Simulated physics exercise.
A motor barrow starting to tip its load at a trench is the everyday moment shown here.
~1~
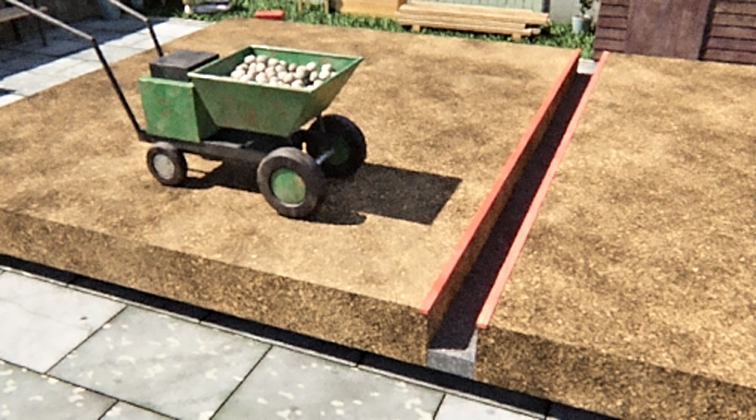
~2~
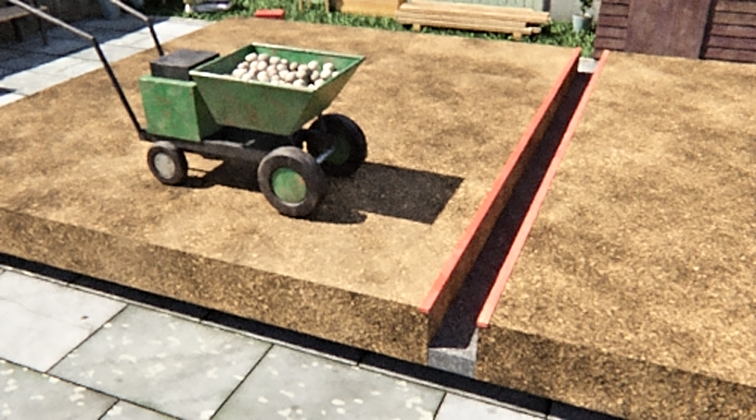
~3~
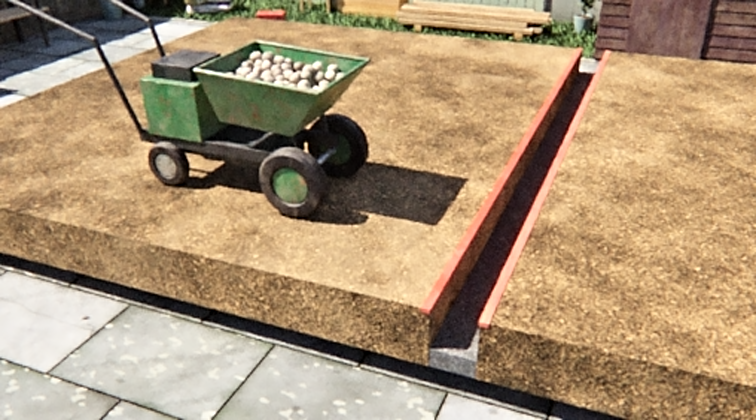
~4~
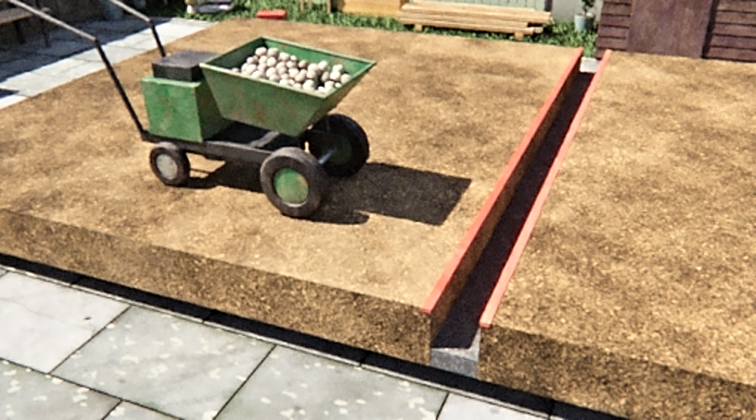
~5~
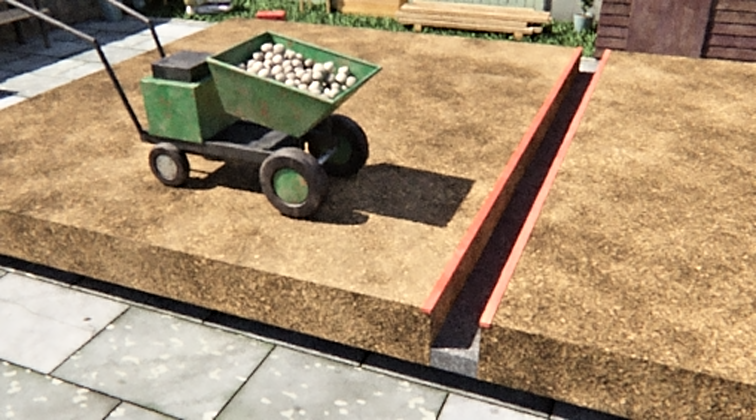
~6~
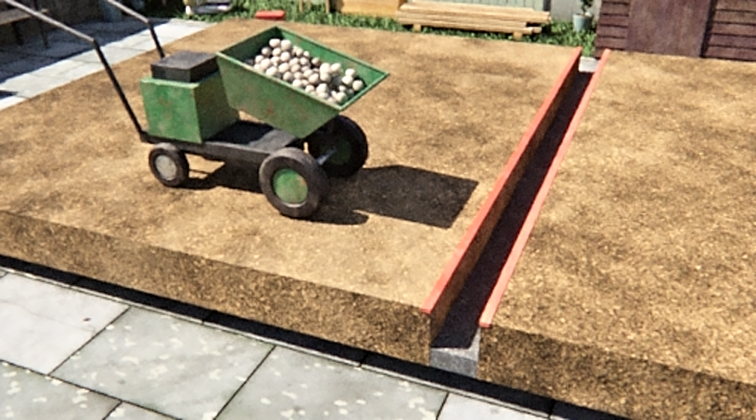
We see a green motor barrow loaded with pale pebbles standing on brown ground, left of a narrow, red-edged trench. Its skip is level at first, then gradually tilts toward the right while the wheels stay in place.
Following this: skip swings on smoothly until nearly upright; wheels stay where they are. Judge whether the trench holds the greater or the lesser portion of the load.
The trench holds the lesser portion of it.
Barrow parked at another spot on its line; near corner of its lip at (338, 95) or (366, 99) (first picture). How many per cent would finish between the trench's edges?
First spot: 40 %, second spot: 80 %.
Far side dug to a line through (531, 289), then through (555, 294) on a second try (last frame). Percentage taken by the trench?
The first case gives around 10 percent, and the second around 10 percent.
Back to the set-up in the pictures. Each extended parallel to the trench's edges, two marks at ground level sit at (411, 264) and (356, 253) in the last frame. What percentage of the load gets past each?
40 % and 80 %.
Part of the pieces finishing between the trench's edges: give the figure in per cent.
Around 15 in every hundred pieces.
Shortly afterwards, skip tipped steeply; the whole lot in the skip.
Next, skip tipped right over; the bulk in the skip; a little short of the trench; only a few falling.
Some moments later, skip tipped right over; near a quarter in the skip; near two thirds short of the trench; a little in or heaped over the trench; only a few beyond it.
In the end, skip tipped right over; near a quarter in the skip; near two thirds short of the trench; a little in or heaped over the trench; only a few beyond it.
